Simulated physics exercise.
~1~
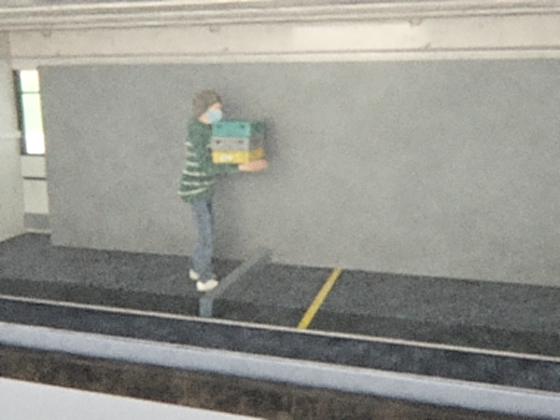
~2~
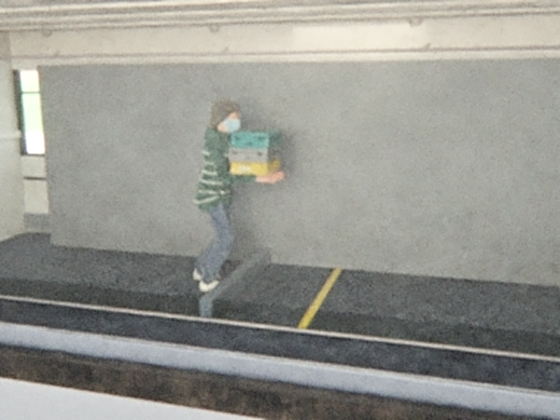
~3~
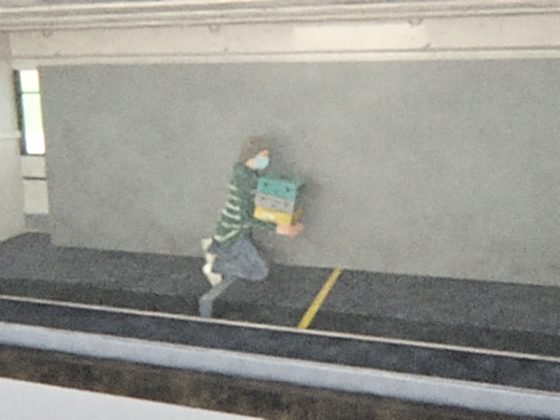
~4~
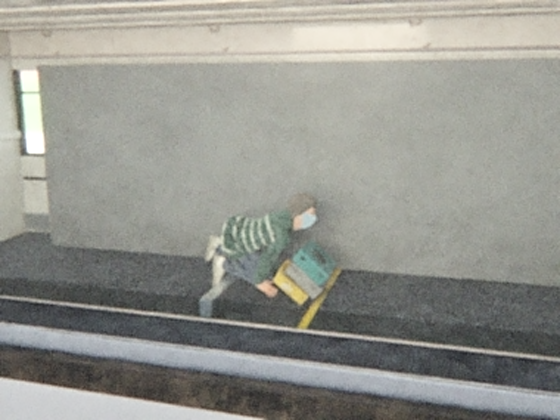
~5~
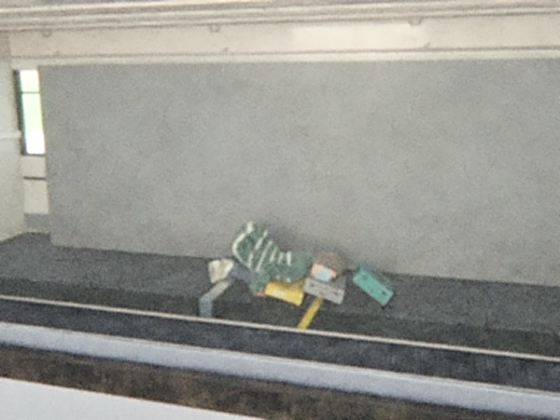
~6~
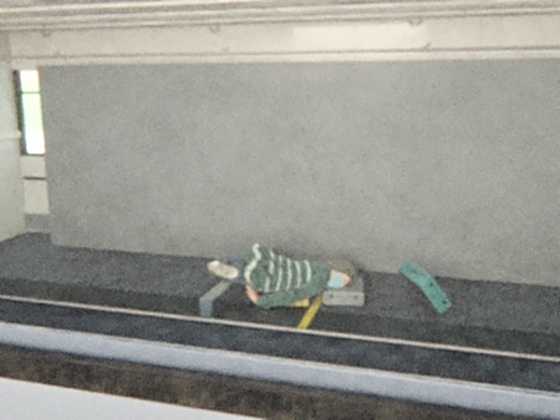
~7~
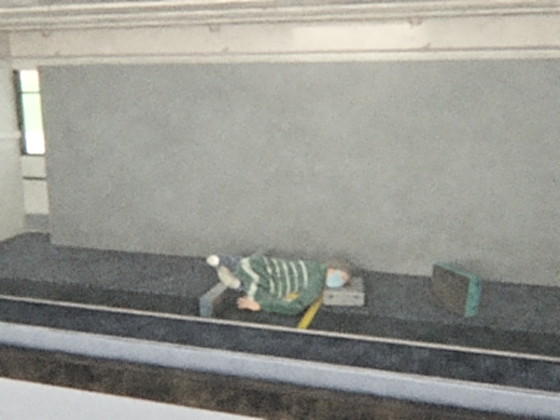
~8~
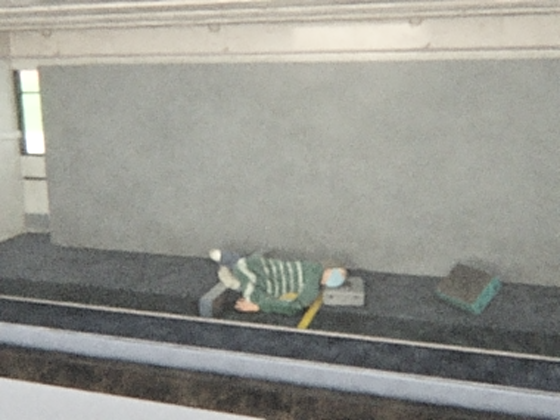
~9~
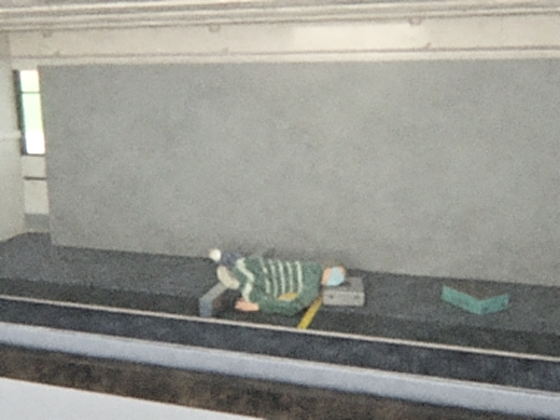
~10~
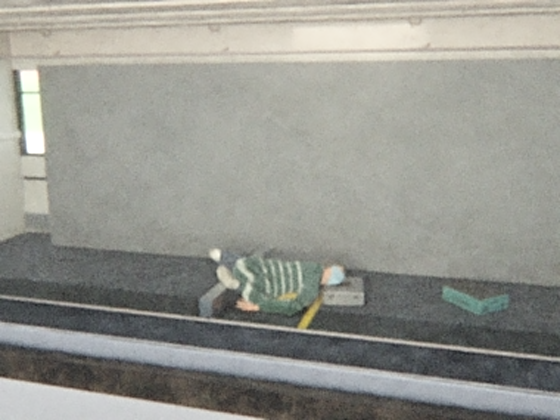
A masked person in a striped green sweater, holding three stacked boxes, sank forward and collapsed, spilling them; the teal one tumbled well past the yellow line, the grey one stopped just beyond it, and the yellow one stayed short beside the motionless body.
